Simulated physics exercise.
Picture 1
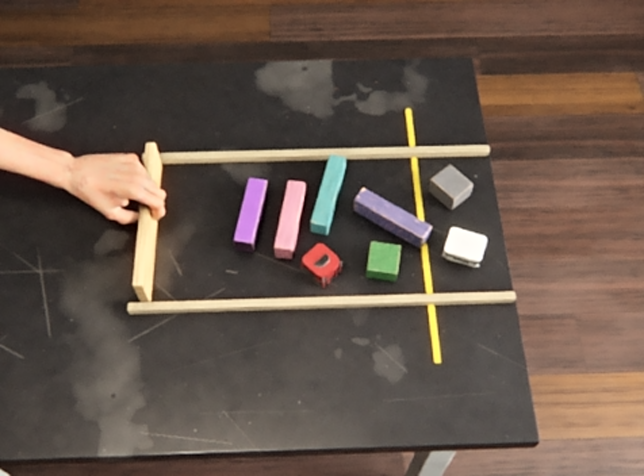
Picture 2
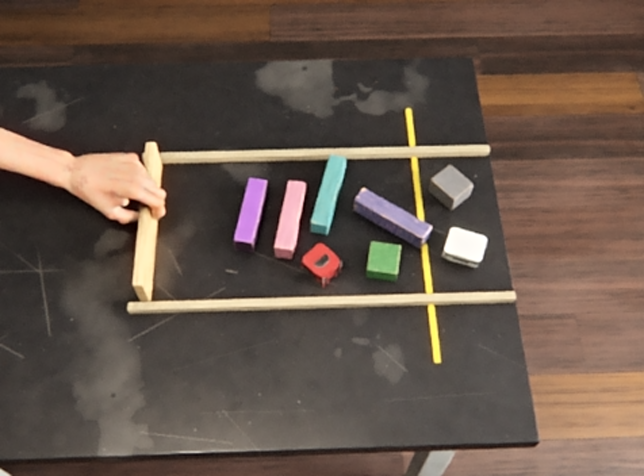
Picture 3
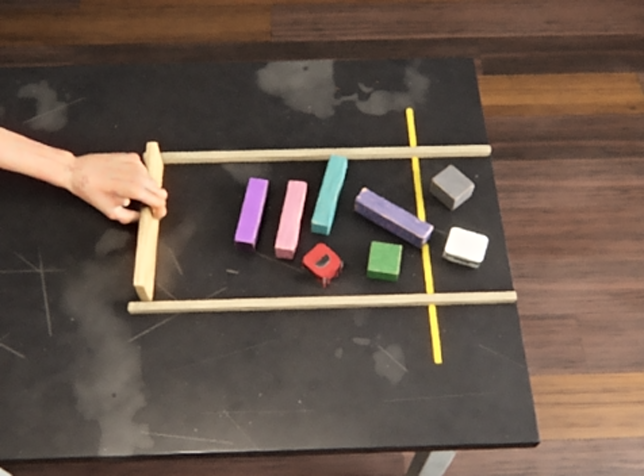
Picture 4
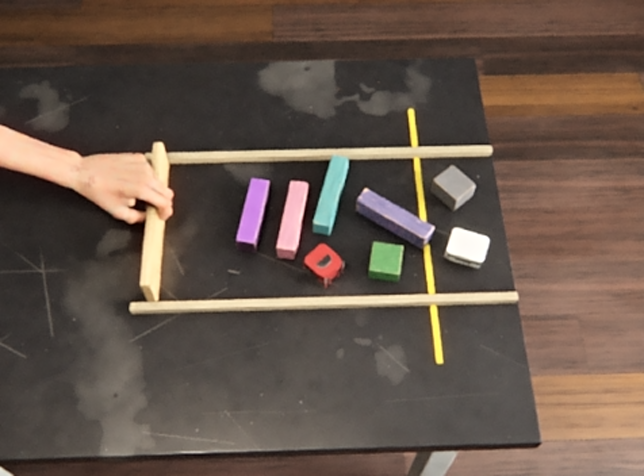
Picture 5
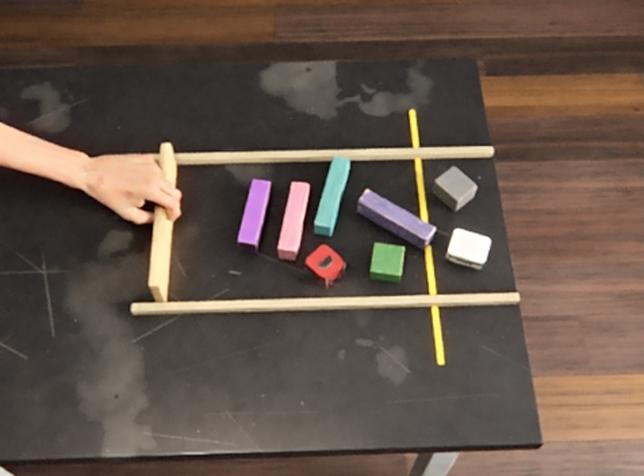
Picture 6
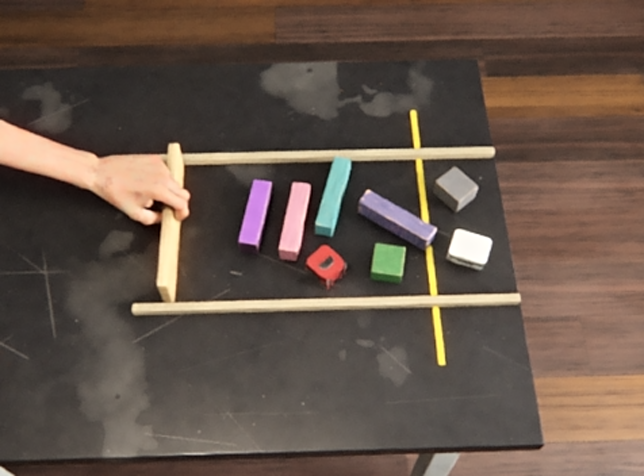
A hand slides a wooden board slightly right between two rails, toward still, scattered colored blocks.
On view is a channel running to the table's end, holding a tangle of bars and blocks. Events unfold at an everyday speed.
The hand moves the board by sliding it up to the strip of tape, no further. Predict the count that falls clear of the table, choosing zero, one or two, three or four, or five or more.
Off the edge go just one or two.
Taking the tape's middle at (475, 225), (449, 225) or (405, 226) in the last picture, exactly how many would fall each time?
Respectively 5, 3 and 0.
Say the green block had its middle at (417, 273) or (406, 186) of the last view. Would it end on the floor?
Green block - first try is safe, second try is safe.
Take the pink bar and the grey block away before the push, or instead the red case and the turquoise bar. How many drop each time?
0, then 0.
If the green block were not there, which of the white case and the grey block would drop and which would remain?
As for the white case, it topples off; as for the grey block, it topples off.
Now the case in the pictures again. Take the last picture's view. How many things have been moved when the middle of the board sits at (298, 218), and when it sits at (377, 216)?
4 and 8.
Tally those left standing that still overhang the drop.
In total, 0 of them.
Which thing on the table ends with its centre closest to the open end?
Foremost is the blue bar.
Soon after, none off yet; white case at rest near (469, 251); grey block at rest near (455, 190); blue bar at rest near (396, 220).
Then, none off yet; white case moving near (478, 256); grey block at rest near (455, 190); blue bar moved a little near (431, 221).
At rest, the number that fall off is one or two; fallen, grey block and white case.
